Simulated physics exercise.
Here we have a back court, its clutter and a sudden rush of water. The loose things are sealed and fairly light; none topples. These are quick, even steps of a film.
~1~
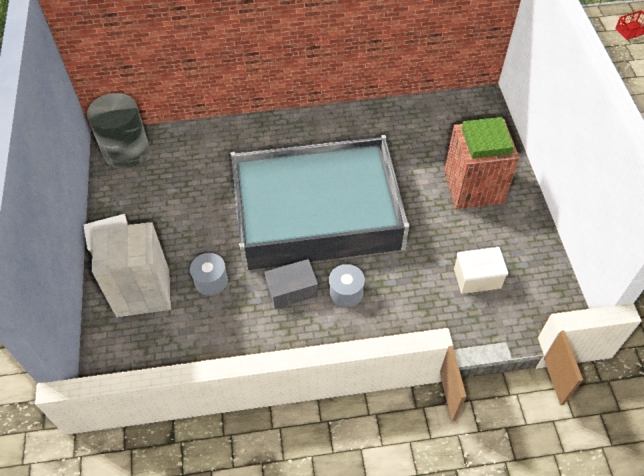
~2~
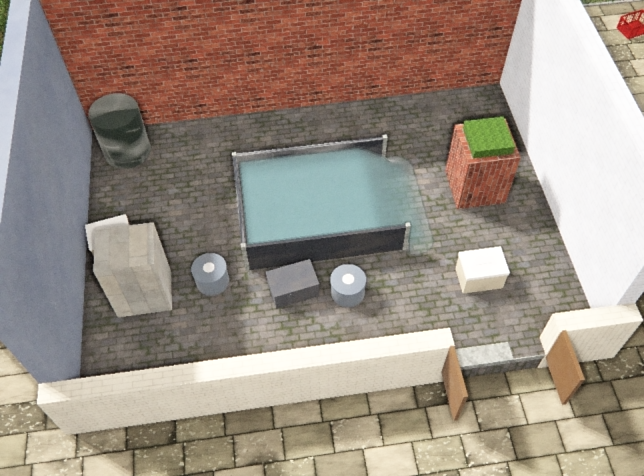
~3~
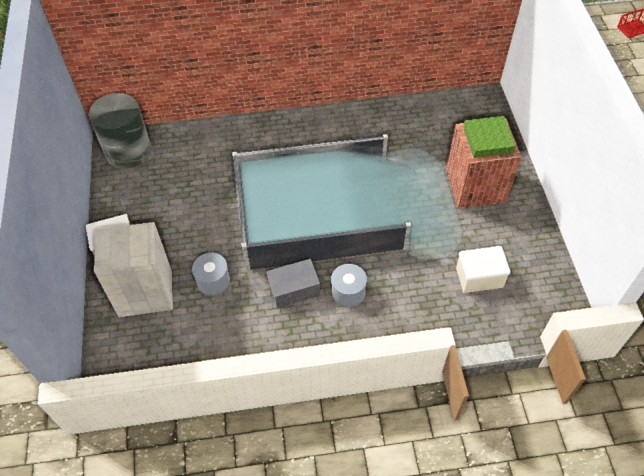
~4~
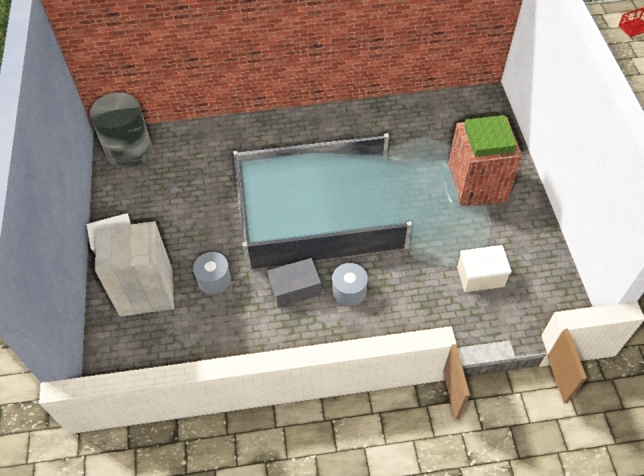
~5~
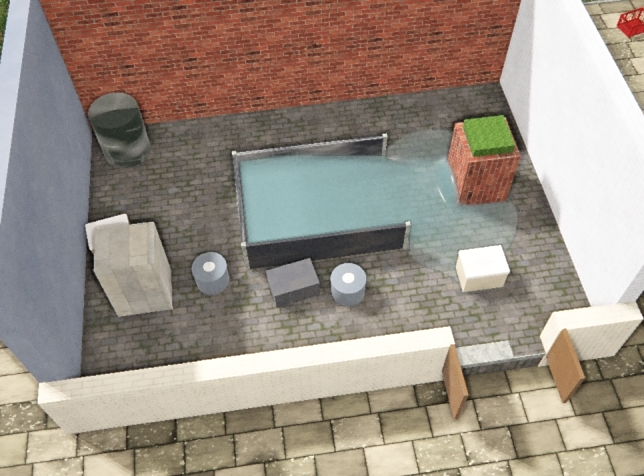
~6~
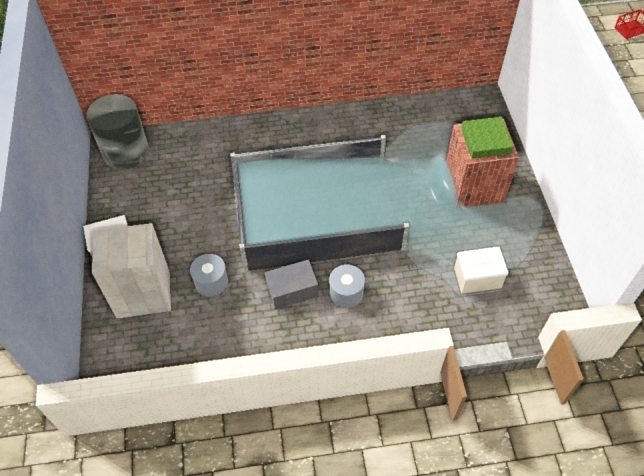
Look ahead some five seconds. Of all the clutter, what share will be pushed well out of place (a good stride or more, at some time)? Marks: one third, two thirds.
It is under a third.
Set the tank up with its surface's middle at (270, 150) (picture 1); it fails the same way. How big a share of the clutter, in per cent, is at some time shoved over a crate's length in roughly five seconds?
About 20 per cent.
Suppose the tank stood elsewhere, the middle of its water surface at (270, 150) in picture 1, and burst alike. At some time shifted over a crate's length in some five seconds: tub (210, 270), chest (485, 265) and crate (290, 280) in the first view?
In turn: Never so far, moved that far, less than that.
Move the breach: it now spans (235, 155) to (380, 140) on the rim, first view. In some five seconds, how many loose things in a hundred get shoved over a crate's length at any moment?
I make it 0 per cent.
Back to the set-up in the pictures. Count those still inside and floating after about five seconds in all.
I count 0.
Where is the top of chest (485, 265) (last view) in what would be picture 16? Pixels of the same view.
At about (495, 319).
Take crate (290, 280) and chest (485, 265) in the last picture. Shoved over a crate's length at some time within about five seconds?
In turn: Under that, shifted that much.
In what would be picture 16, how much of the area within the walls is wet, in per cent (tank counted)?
Roughly 40 per cent.
A moment on, 0 of 5 are well off their spots; 0 afloat.
Next, 1 of 5 are well off their spots; 0 afloat.
Later, 1 of 5 are well off their spots; 0 afloat.
In the end, 1 of 5 are well off their spots, and 1 have been at some point; 0 afloat.
